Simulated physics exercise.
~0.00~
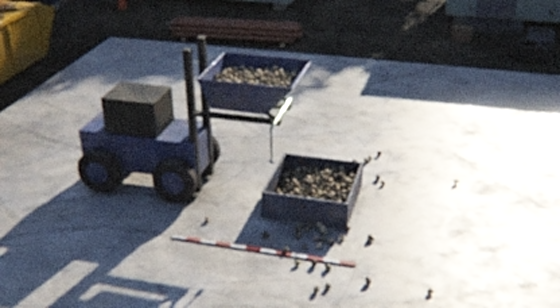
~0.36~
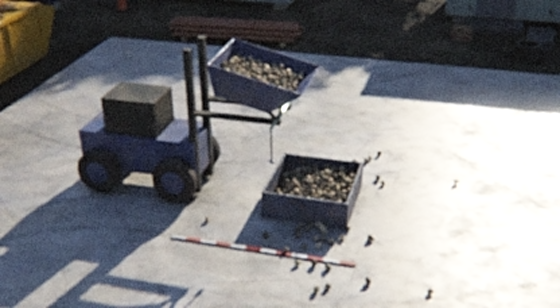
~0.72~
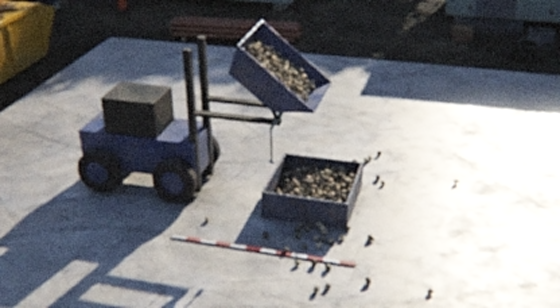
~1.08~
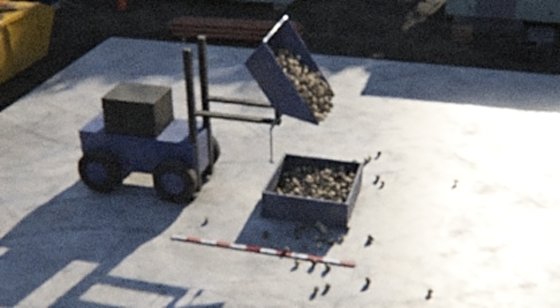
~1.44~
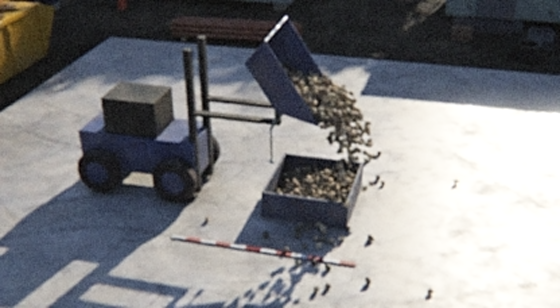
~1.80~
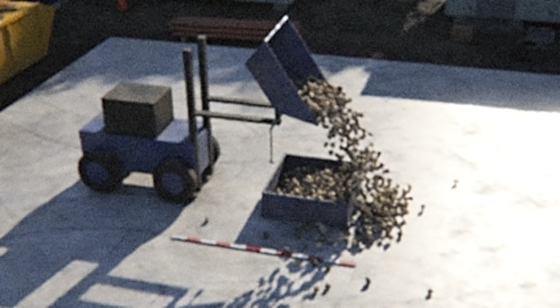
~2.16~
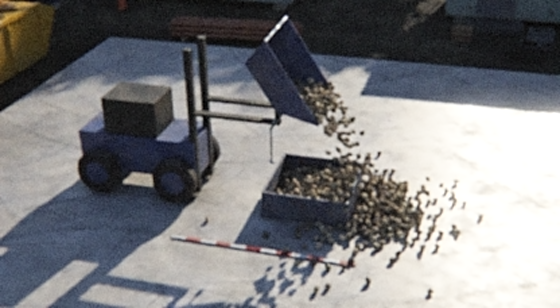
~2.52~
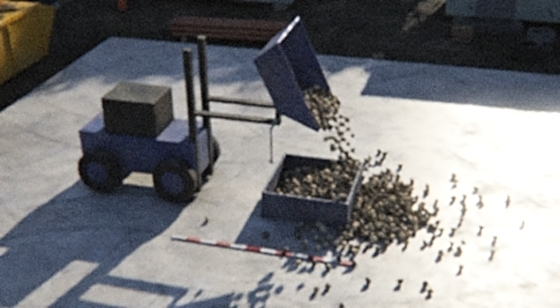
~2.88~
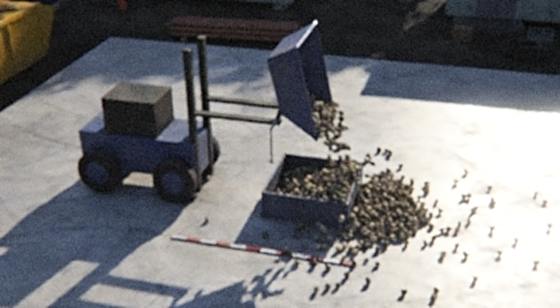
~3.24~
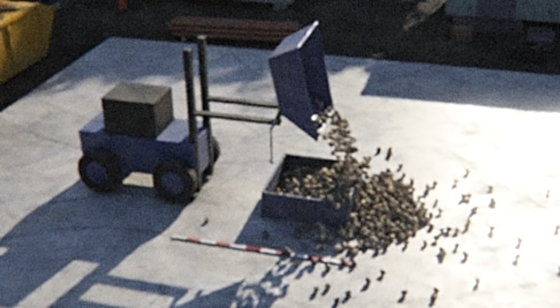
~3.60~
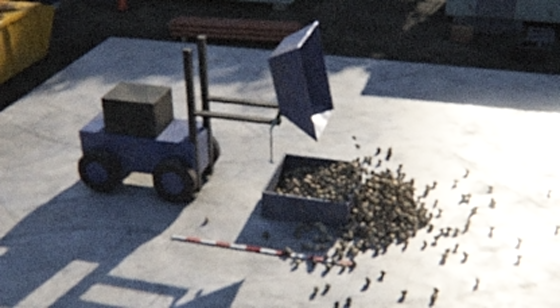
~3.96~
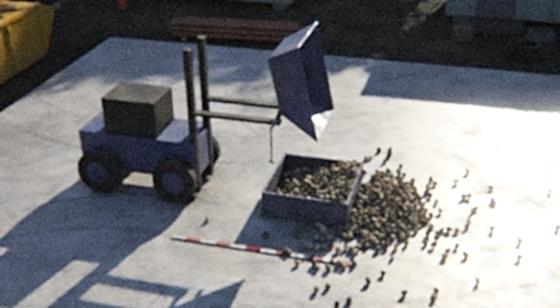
At the start, a dark fork truck on pale, sunlit concrete holds a raised blue skip of stones beside an open bin that already contains some, with a red and white banded rod lying in front. The skip tips steadily to the right, its load staying inside at first. Then the stones pour over the lip, landing in the bin and spilling past its right side. The skip pauses while the flow thins, then tips further and empties. It stays steeply tilted above a partly filled bin, with a heap against its right side and stones scattered beyond.
